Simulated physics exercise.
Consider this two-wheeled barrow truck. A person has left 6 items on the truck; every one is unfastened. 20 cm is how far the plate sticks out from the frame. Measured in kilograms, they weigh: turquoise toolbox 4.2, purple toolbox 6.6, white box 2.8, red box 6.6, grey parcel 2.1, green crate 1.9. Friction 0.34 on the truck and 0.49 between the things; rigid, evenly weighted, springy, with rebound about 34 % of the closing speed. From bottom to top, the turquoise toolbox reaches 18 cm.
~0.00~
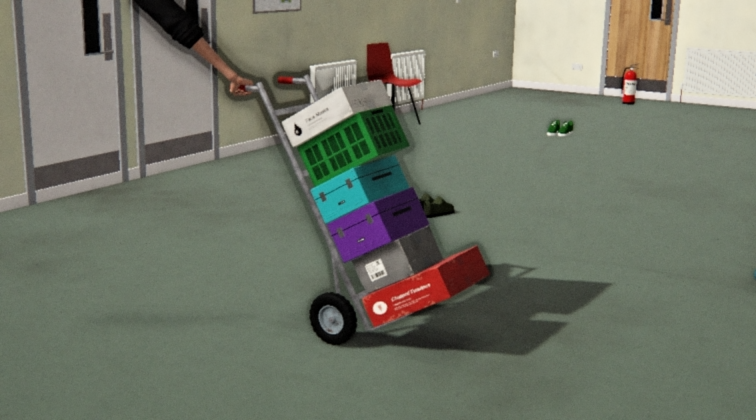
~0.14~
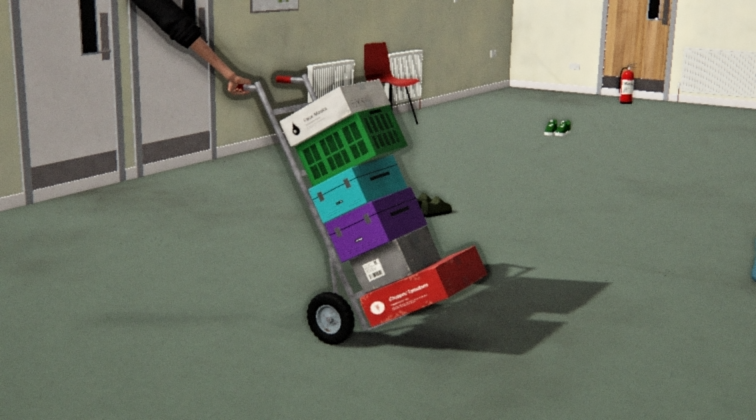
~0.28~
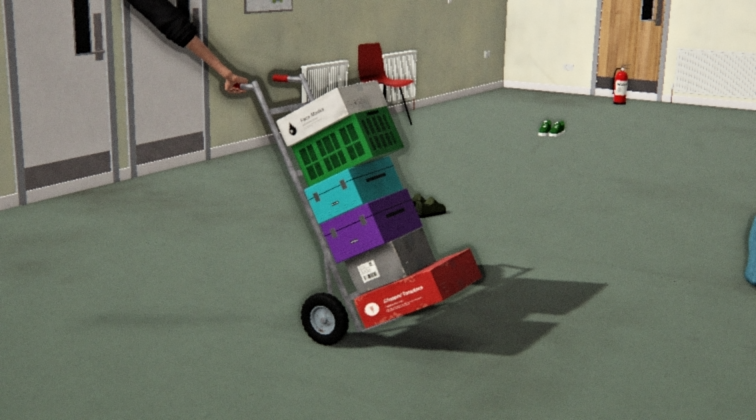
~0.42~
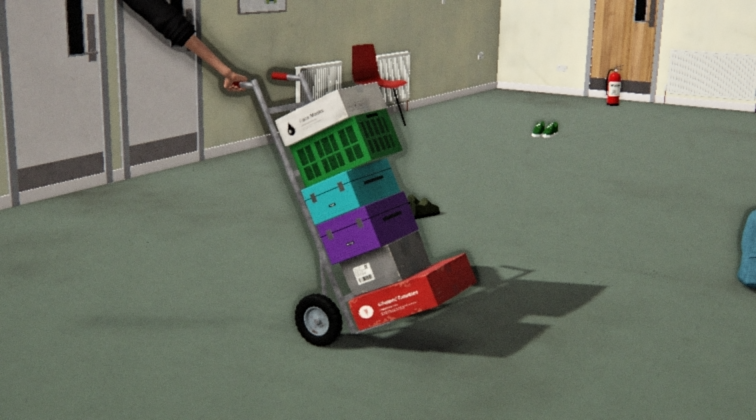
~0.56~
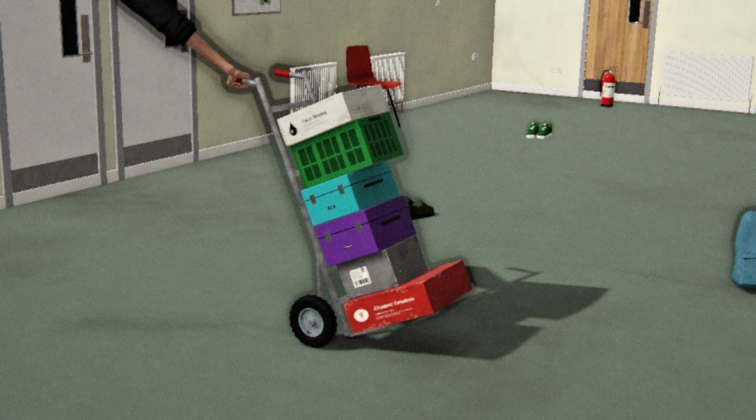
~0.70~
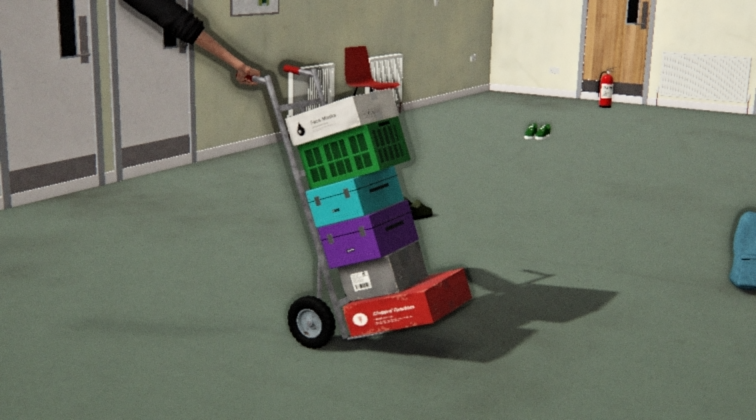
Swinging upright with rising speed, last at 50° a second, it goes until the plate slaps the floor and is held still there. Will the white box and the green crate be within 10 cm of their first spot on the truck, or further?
Result: White box changes position; green crate changes position.
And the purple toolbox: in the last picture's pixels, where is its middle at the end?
(392, 255), roughly.
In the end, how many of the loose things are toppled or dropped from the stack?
The count comes out at 2.
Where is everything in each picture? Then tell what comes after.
In the first picture, leaning back 30°; white box (337, 113); green crate (353, 146).
In the second picture, leaning back 30°; red box (424, 286); grey parcel (396, 260).
In the third picture, leaning back 29°; turquoise toolbox (355, 189); purple toolbox (372, 225).
In the fourth picture, leaning back 27°; red box (413, 292); grey parcel (386, 264).
In the fifth picture, leaning back 24°; turquoise toolbox (351, 193); purple toolbox (366, 230).
In the sixth picture, leaning back 21°; white box (343, 117); green crate (354, 153).
After 1.50 s, truck upright; white box 14° off its base near (430, 139); green crate 14° off its base near (422, 175); turquoise toolbox 6° off its base.
After 2.10 s, truck upright; white box and green crate now dropped from the stack.
After 2.40 s, truck upright; turquoise toolbox moved 3 cm; purple toolbox moved 2 cm.
In the end (3.2 s), dropped from the stack, white box and green crate; the other 4 under 10 cm from the start. At the end, from the last picture's camera, white box near (579, 371), green crate near (510, 332).
